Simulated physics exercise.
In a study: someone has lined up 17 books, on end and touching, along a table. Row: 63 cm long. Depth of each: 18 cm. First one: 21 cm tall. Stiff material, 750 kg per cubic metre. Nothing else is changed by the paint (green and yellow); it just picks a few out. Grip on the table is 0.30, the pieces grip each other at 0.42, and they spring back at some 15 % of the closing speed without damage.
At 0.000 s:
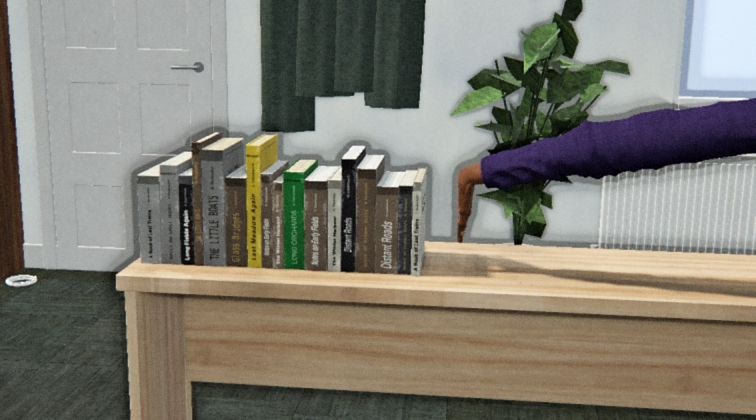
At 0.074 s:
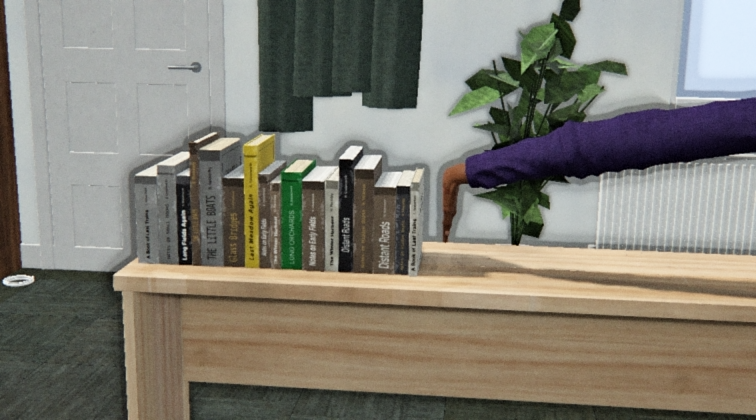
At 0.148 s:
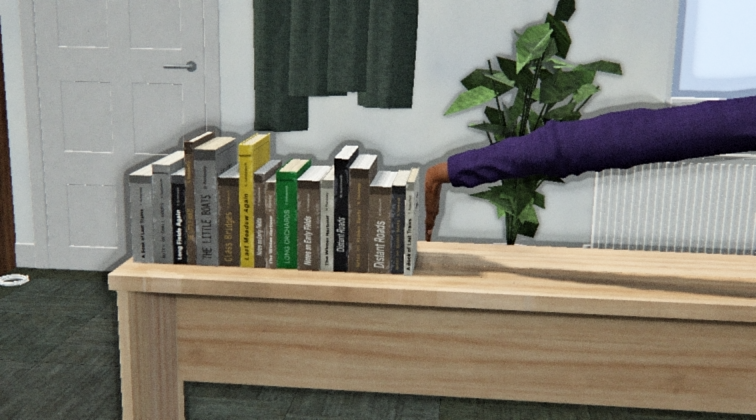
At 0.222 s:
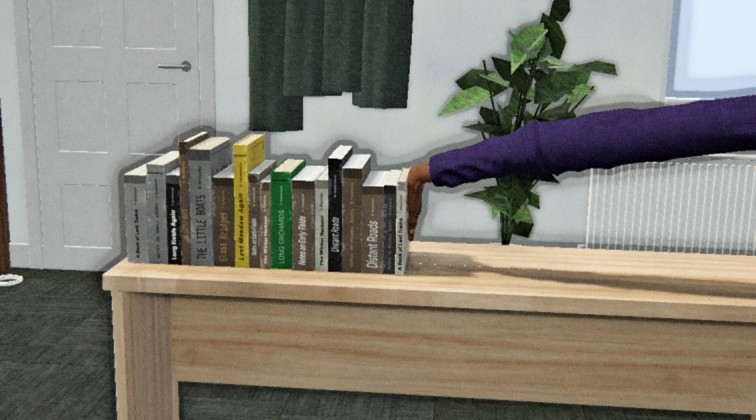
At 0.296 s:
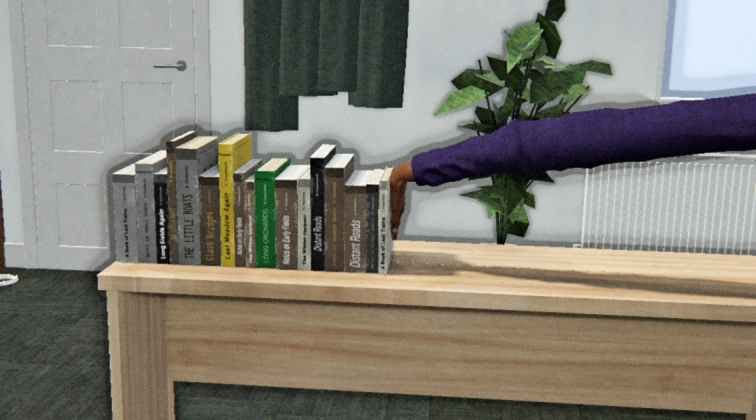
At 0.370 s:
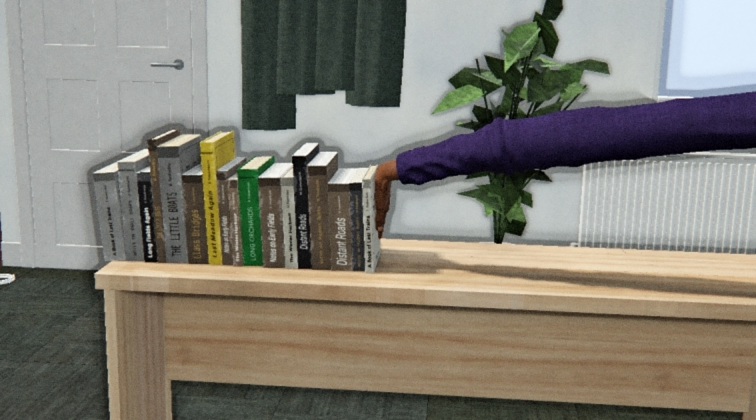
At the start, a hand on a purple-sleeved arm is reaching in from the right toward a row of upright books at the left of a wooden table. It moves left, meets the nearest book and pushes, and the books shift left, the row ending slightly tilted.
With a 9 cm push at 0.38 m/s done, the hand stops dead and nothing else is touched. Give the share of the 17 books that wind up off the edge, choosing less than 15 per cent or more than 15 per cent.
I would say over 15 per cent of them.
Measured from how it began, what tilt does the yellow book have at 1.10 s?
About 25°.
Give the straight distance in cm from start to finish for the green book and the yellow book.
Net shift, middle to middle: Green 10 cm, yellow 20 cm.
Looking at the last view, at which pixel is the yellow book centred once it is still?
Its centre finishes around pixel (149, 225) in the last picture.
By 0.70 s, 1 of the 17 books off the edge; yellow book tilted 18°; green book tilted 16°.
By 1.10 s, 5 of the 17 books off the edge; yellow book tilted 25°; green book tilted 16°.
When it is over (1.8 s), 5 of the 17 books off the edge; yellow book on its side; green book tilted 16°. That is 29 per cent. In pixels of the last frame, middles, yellow book near (149, 225), green book near (238, 208).
